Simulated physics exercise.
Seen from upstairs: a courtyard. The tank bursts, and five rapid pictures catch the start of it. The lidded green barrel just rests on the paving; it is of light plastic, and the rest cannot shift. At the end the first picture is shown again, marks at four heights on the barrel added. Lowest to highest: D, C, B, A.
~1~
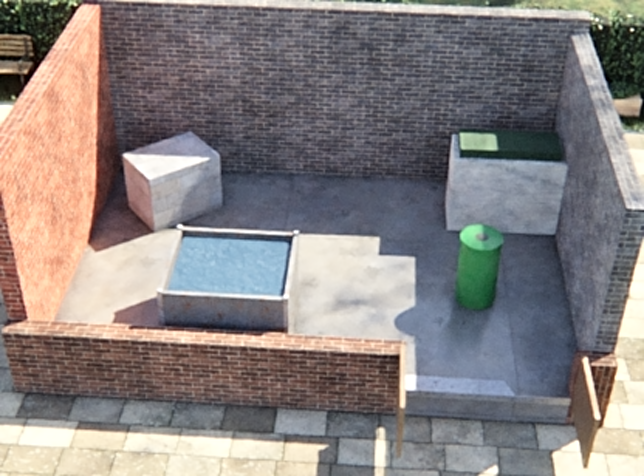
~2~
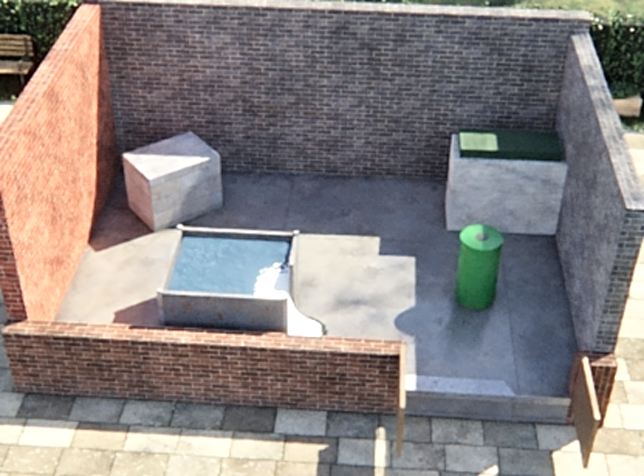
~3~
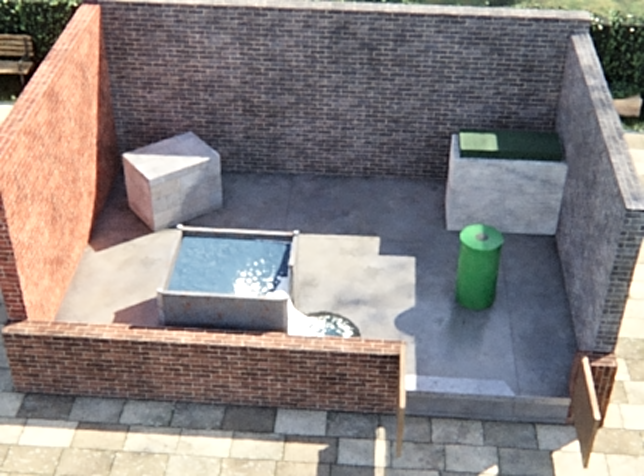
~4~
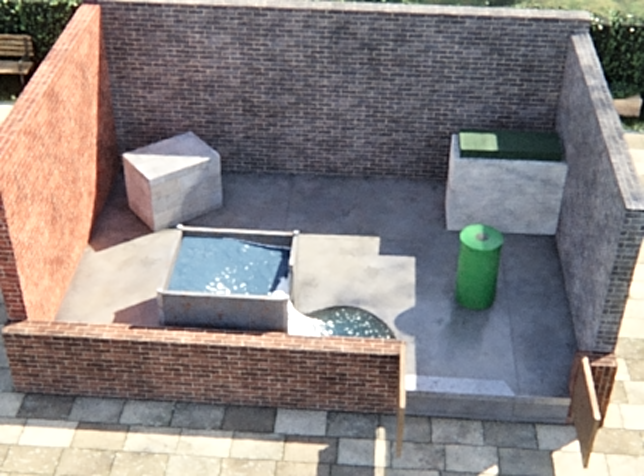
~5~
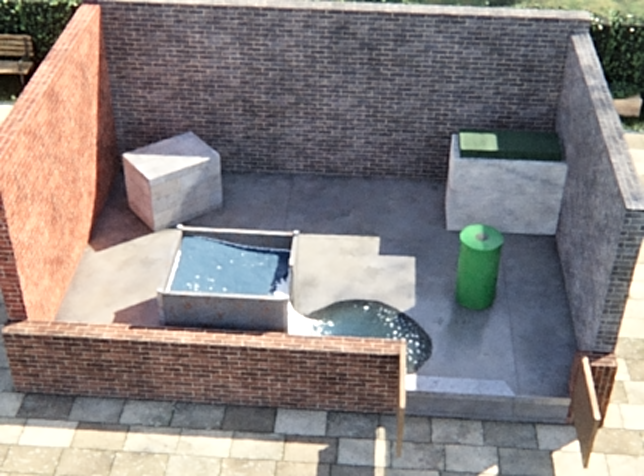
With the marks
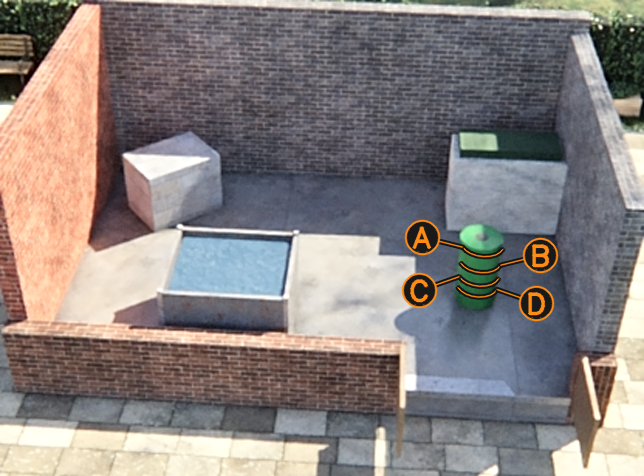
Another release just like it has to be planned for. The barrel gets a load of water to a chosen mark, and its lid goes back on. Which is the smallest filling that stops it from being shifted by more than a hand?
The answer is level D.
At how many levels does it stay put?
All of them.
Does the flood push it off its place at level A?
No, not at all.
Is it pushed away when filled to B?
No.
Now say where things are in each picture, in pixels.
The first picture shows lid of the green barrel at (483, 237); tank full, its middle at (231, 267); open gate at (490, 348).
In the second picture, water covers 1 % of the ground, mostly out of sight from here.
In the third picture, 3 % of the ground wet, in view closest to the barrel at (330, 316).
In the fourth picture, 5 % of the ground wet, in view closest to the barrel at (371, 318).
The fifth picture shows lid of the green barrel at (483, 237); 7 % of the ground wet, in view closest to the barrel at (403, 317).
On the marked copy, A at (483, 256); B at (481, 272); C at (479, 286); D at (478, 297); from the bottom up D, C, B, A.
For level A, it does not move.
For level B, it does not move.
For level C, it does not move.
For level D, it does not move.
